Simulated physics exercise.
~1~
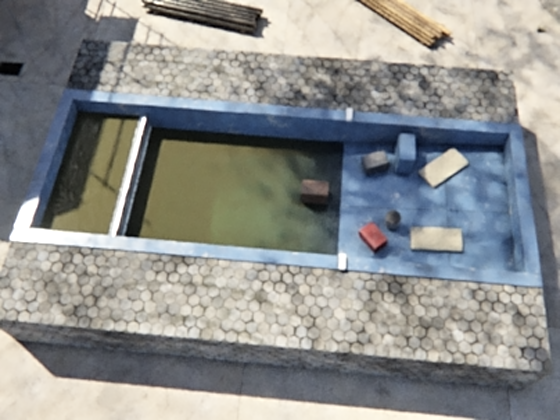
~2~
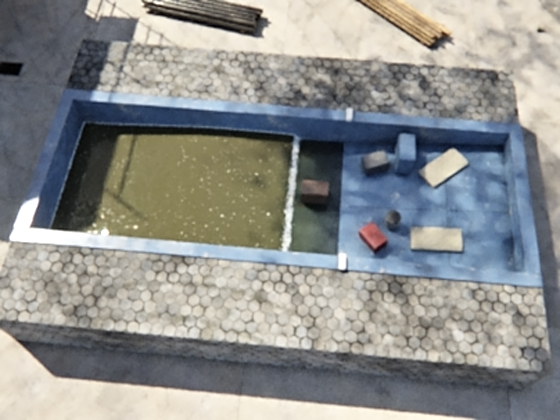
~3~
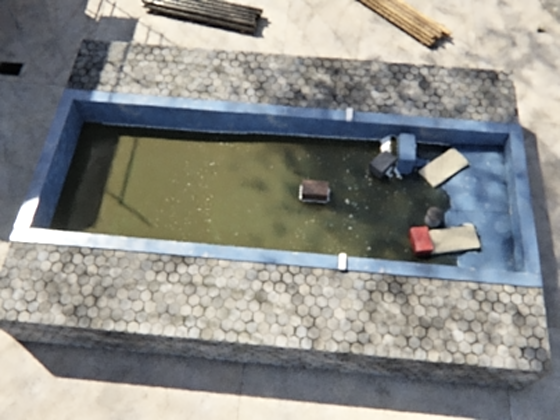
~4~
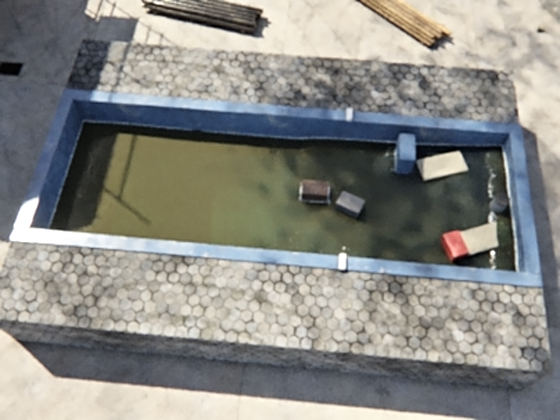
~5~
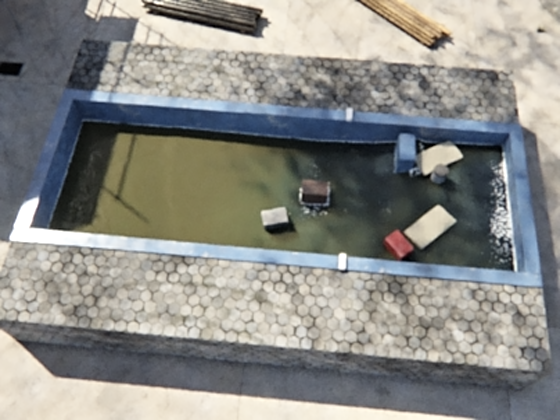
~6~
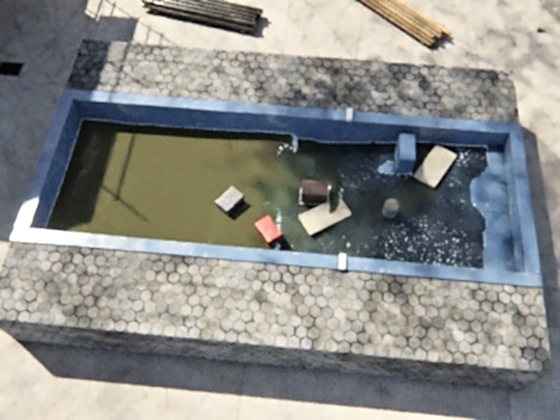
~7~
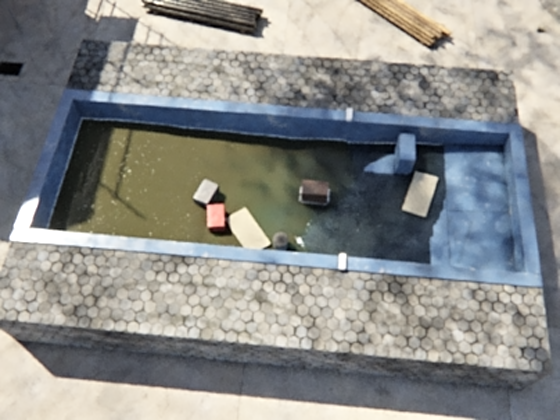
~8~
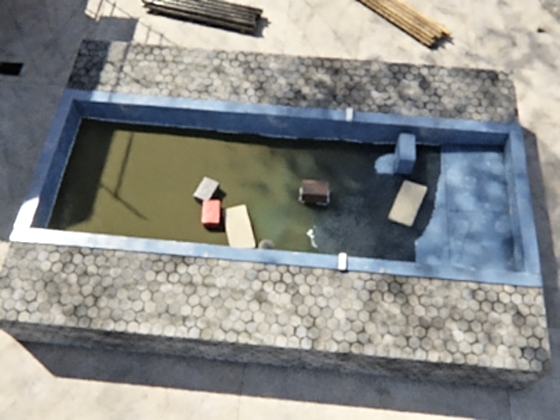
Water surges right across a blue basin, lifts several loose objects, and carries most back left.
